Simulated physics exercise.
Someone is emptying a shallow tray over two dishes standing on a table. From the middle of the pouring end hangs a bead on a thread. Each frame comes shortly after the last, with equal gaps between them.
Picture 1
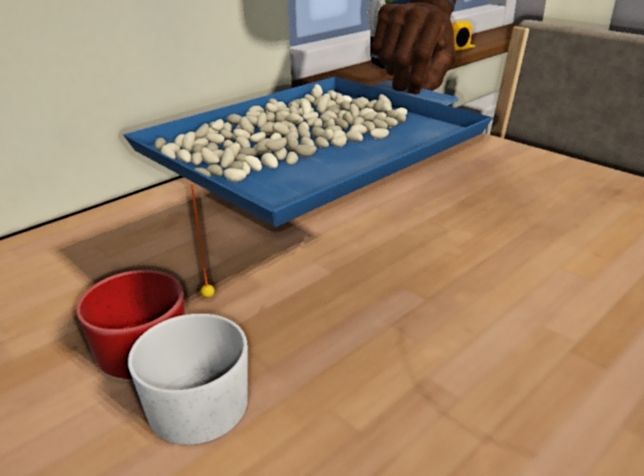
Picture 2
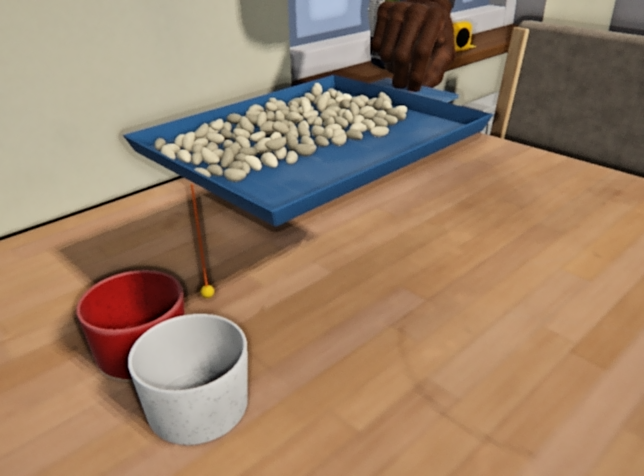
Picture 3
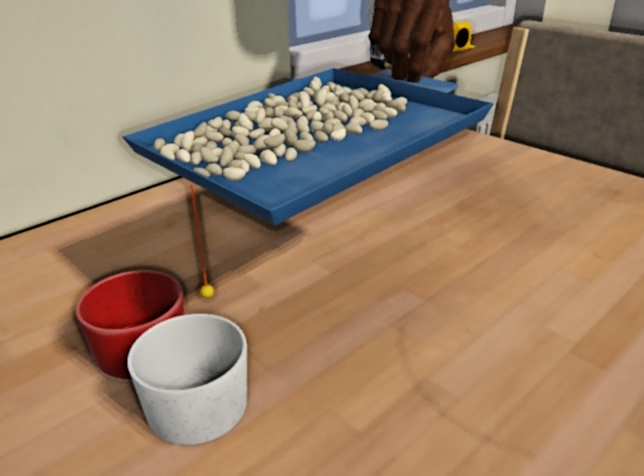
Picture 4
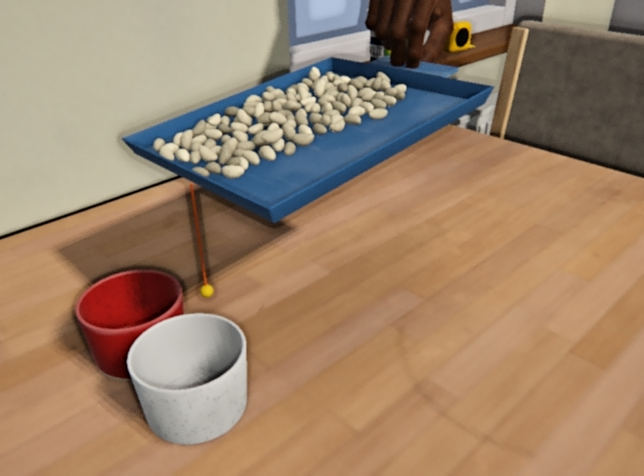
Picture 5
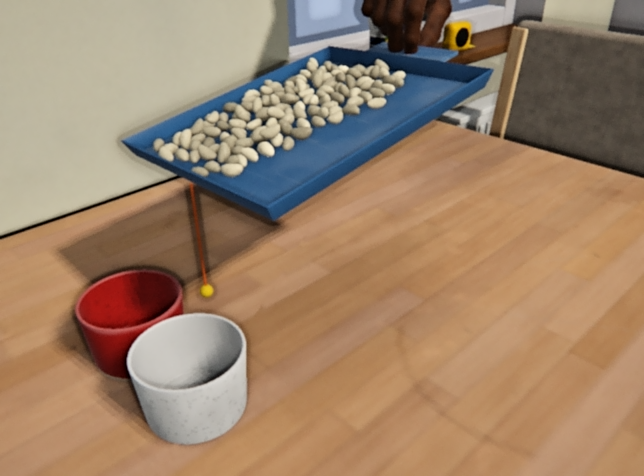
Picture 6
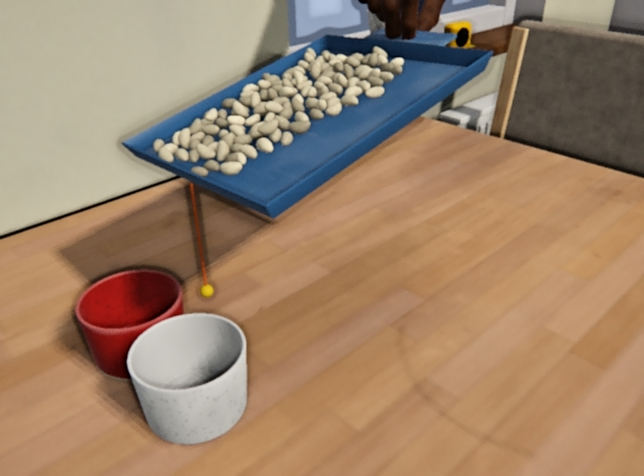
A dark hand grips the far end of a shallow blue tray of white beans, above a wooden table seen from slightly overhead by a still camera. On the table at the left sit a red dish and, nearer, a whitish one, with a yellow bead hanging on a thread beside them. The hand slowly raises the tray's far end, tilting it slightly toward its left corner, while the beans stay heaped on it.
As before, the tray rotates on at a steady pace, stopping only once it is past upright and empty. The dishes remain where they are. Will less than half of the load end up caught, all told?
No, looks like the dishes end up with the bulk of it in the end.
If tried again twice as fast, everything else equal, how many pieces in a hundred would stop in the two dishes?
Near 70 %.
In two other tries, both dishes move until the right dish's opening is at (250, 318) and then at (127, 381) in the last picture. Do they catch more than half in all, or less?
First try: Lower than half; second try: Lower than half.
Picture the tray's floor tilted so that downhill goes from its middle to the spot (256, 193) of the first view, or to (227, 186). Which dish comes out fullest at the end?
On the first try it's the right-side dish, on the second the right-side dish.
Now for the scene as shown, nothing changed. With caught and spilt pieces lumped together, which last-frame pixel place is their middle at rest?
Last view, resting centre - approx. (131, 343).
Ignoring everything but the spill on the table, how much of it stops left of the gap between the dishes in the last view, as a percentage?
Around 90 per cent, I reckon.
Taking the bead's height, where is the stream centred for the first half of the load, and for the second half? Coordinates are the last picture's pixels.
First roughly (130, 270), then roughly (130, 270).
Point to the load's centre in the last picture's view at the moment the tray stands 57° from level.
I'd put the middle close to (203, 81).
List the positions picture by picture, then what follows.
In the first frame, corners of the pouring end at (132, 134) and (274, 206), level; middle of the load at (287, 127), white beans; left dish at (89, 344); right dish at (143, 403); bead on its thread at (207, 291).
In the second frame, corners of the pouring end at (132, 135) and (274, 205), level; middle of the load at (287, 126).
In the third frame, corners of the pouring end at (132, 136) and (273, 204), tipped barely, lowest at the left corner; middle of the load at (286, 121).
In the fourth frame, corners of the pouring end at (131, 137) and (271, 202), tipped a little, lowest at the left corner; middle of the load at (285, 115).
In the fifth frame, corners of the pouring end at (130, 139) and (269, 200), tipped a little, lowest at the left corner; middle of the load at (283, 108).
In the sixth frame, corners of the pouring end at (130, 141) and (268, 199), tipped a little, lowest at the left corner; middle of the load at (281, 102); left dish at (88, 343); right dish at (142, 402).
Soon after the last picture, tray tipped steeply; all on the tray.
A little later, tray tipped right over; about a quarter on the tray; a small part in the right dish; about a quarter in the left dish; a small part outside both; about a third in the air.
Later still, tray tipped past a quarter turn; about a quarter in the right dish; about half in the left dish; about a third outside both.
At rest, tray tipped past a quarter turn; about a quarter in the right dish; about half in the left dish; about a third outside both.
